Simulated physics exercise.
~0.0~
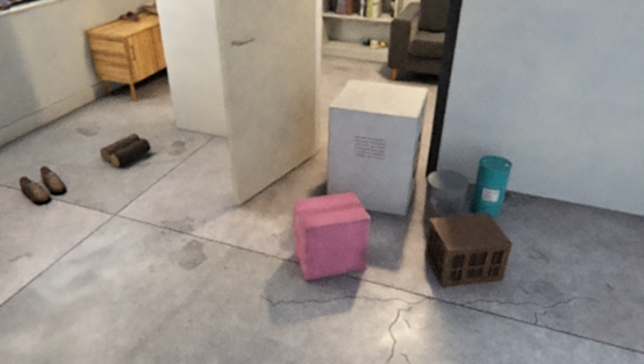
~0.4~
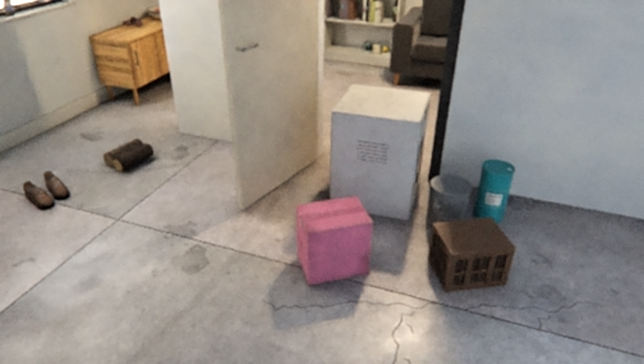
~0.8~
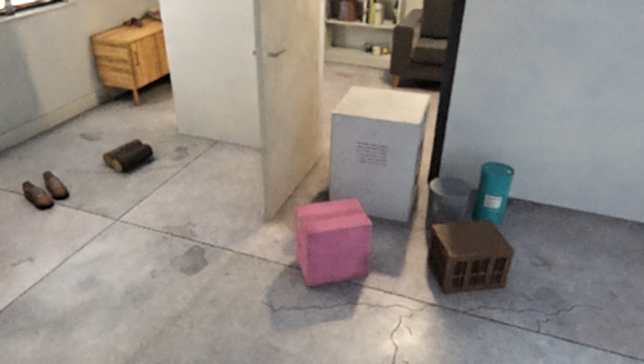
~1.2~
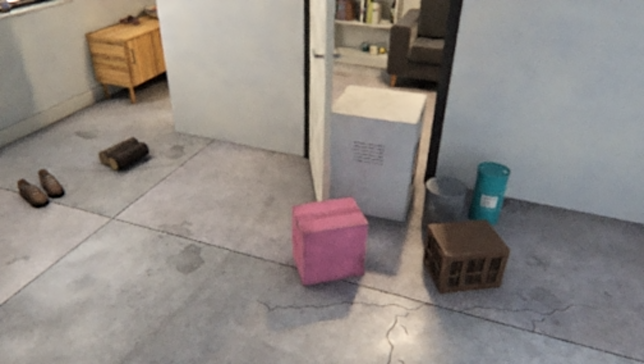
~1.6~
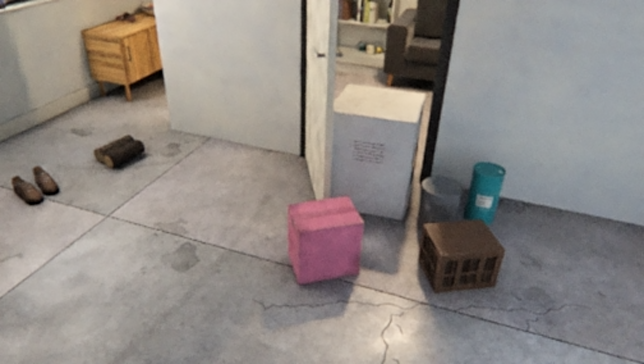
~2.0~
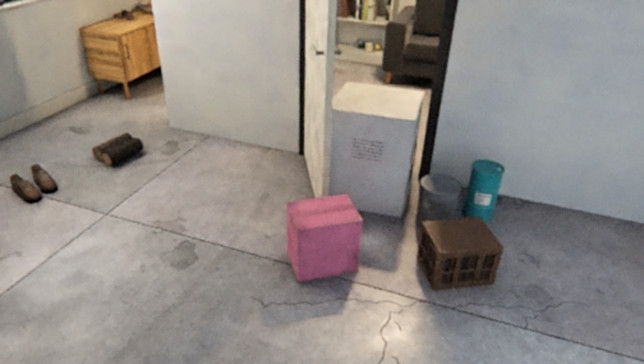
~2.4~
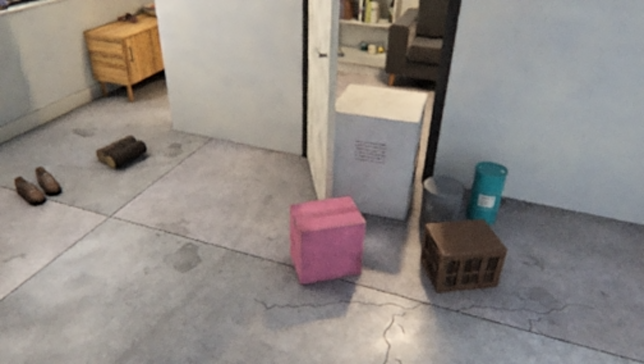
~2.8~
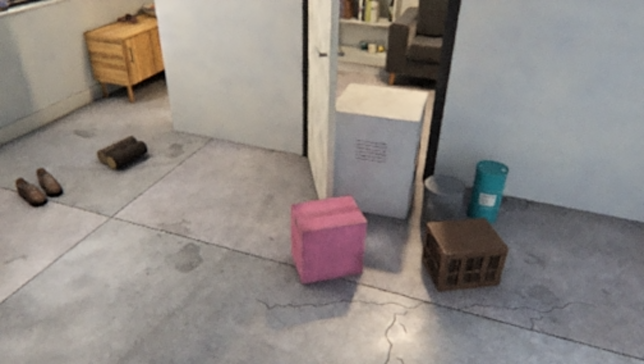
Door swinging partway toward closed in a concrete-floored room, then stopping still ajar beside a white boxy unit in the doorway.
